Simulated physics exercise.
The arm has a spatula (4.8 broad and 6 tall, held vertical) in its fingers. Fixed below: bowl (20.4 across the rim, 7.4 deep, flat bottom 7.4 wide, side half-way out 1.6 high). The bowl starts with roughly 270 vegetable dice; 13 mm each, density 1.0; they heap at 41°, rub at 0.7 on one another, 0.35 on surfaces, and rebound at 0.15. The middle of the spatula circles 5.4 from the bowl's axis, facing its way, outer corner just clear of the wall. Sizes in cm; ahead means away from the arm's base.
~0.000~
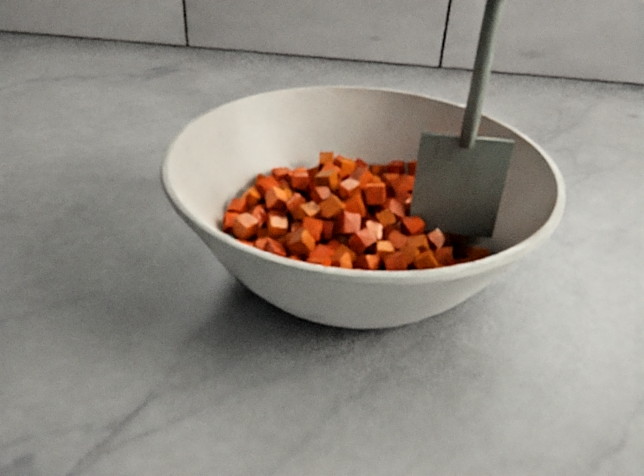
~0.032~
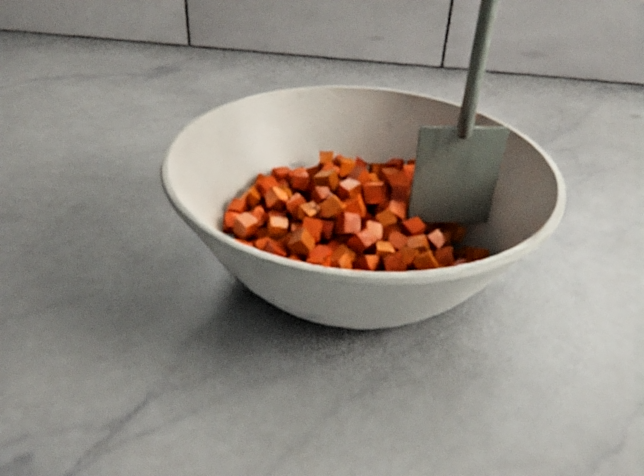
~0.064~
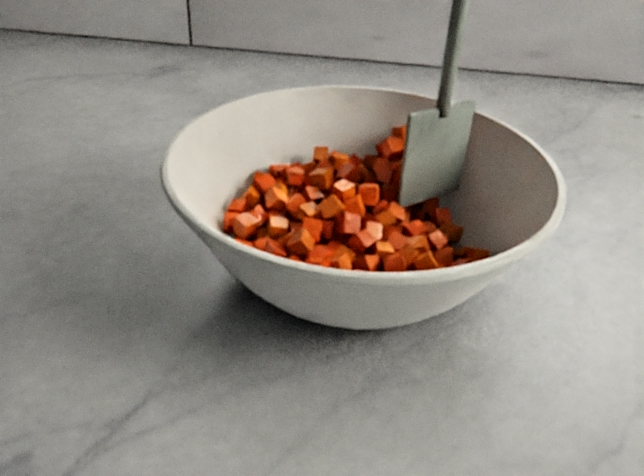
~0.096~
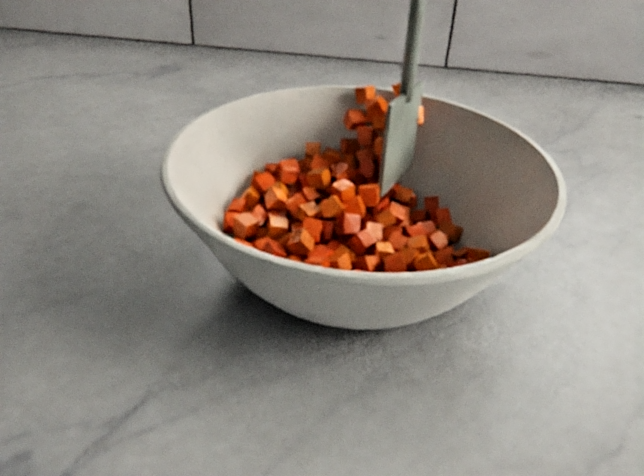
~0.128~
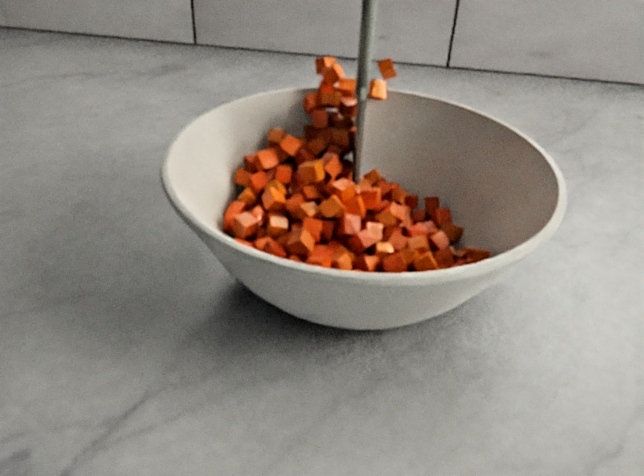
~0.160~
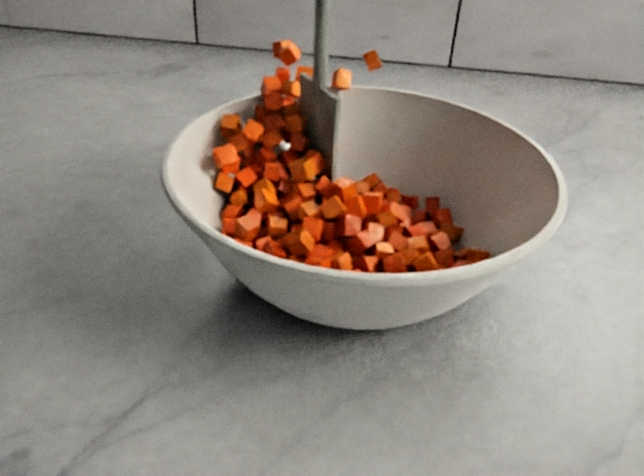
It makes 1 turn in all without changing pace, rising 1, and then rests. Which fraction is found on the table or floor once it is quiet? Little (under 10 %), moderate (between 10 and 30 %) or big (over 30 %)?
On the table or floor the share is moderate, between 10 and 30 %.
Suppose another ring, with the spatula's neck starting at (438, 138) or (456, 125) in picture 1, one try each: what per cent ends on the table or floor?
About 30 and 30 per cent.
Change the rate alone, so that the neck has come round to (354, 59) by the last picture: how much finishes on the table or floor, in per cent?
Some 15 per cent.
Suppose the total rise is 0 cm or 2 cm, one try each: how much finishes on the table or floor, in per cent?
Some 25 and 10 per cent.
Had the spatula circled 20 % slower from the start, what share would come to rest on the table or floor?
In that case some 10 per cent.
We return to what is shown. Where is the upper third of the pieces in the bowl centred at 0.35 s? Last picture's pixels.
Around (438, 250).
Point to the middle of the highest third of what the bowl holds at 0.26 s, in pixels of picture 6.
At about (284, 236).
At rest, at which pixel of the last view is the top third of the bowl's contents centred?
At about (385, 183).
After 0.26 s, 212° round, highest piece 10 above the table; 259 in the bowl, 1 on the table or floor, 14 in flight or on the tool.
After 0.35 s, 299° round, highest piece 13 above the table; 241 in the bowl, 12 on the table or floor, 21 in flight or on the tool.
After 0.60 s, 0° round, highest piece 7 above the table; 218 in the bowl, 54 on the table or floor, 2 in flight or on the tool.
After 1.30 s, 0° round, highest piece 6 above the table; 218 in the bowl, 56 on the table or floor.
At rest, 218 in the bowl, 56 on the table or floor. That is 20 % on the table or floor.
